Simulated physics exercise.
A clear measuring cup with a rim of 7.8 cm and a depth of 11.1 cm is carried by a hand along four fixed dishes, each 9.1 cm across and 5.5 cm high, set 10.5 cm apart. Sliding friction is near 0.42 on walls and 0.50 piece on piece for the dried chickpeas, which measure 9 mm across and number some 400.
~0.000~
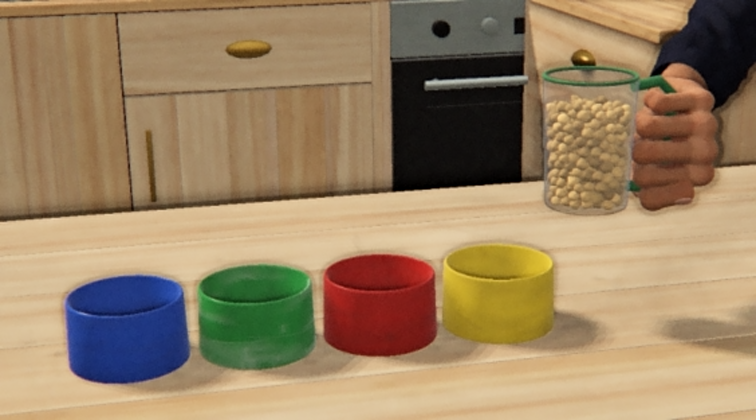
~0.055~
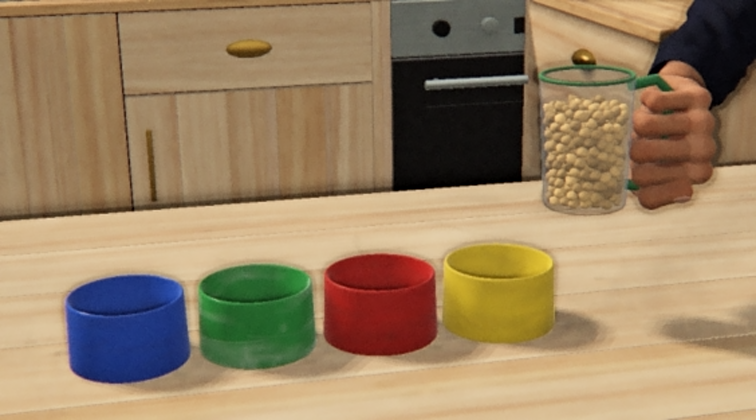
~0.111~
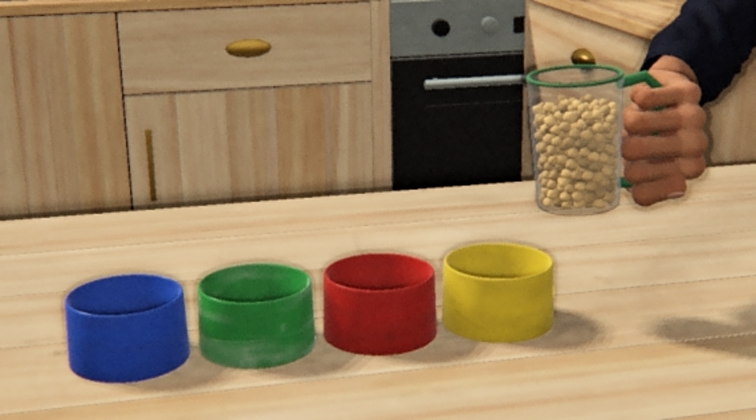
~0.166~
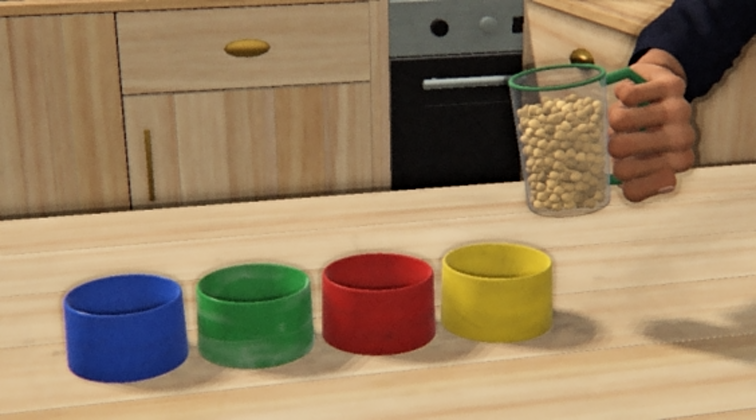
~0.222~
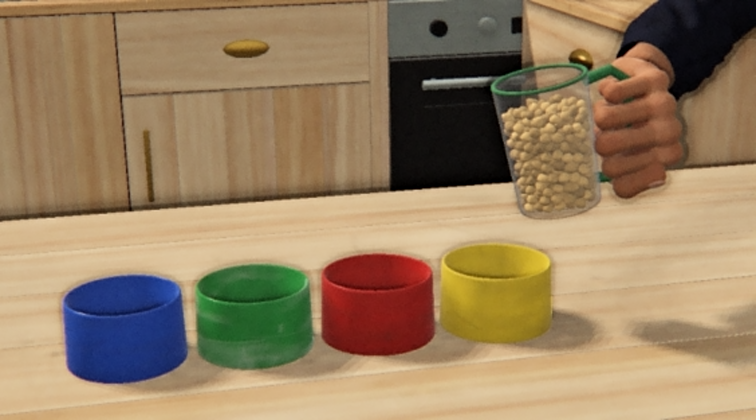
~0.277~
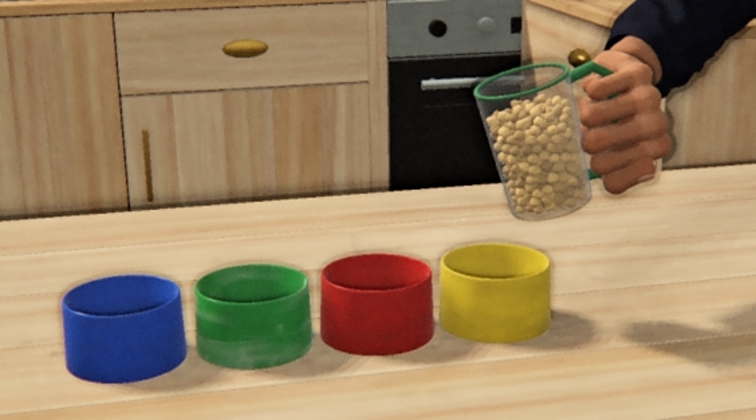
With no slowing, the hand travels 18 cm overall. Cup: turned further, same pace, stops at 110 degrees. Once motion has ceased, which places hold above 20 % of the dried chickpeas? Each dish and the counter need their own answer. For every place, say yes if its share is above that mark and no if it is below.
Red: No, blue: No, green: Yes, yellow: No, counter: Yes.
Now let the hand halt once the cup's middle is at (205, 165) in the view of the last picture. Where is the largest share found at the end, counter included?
The winner: Blue.
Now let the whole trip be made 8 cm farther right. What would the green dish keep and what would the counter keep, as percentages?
I'd expect green at 0 and the counter at 0.
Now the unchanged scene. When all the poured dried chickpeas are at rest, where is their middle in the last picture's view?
Close to pixel (280, 324).
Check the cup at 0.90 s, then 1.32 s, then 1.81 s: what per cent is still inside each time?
At the three moments: 100, 100 and 60 percent.
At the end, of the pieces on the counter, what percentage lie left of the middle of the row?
Near 50 percent ends up there.
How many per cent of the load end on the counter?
35 %.
After 0.90 s, tilt 60 degrees; cup holds 100 %.
Then, at 1.32 s, tilt 90 degrees; cup holds 100 %.
After 1.81 s, tilt 110 degrees; cup holds 60 %, green 20 %.
In the end, at 3.4 s, red 5 %, blue 0 %, green 65 %, yellow 0 %, counter 35 %.
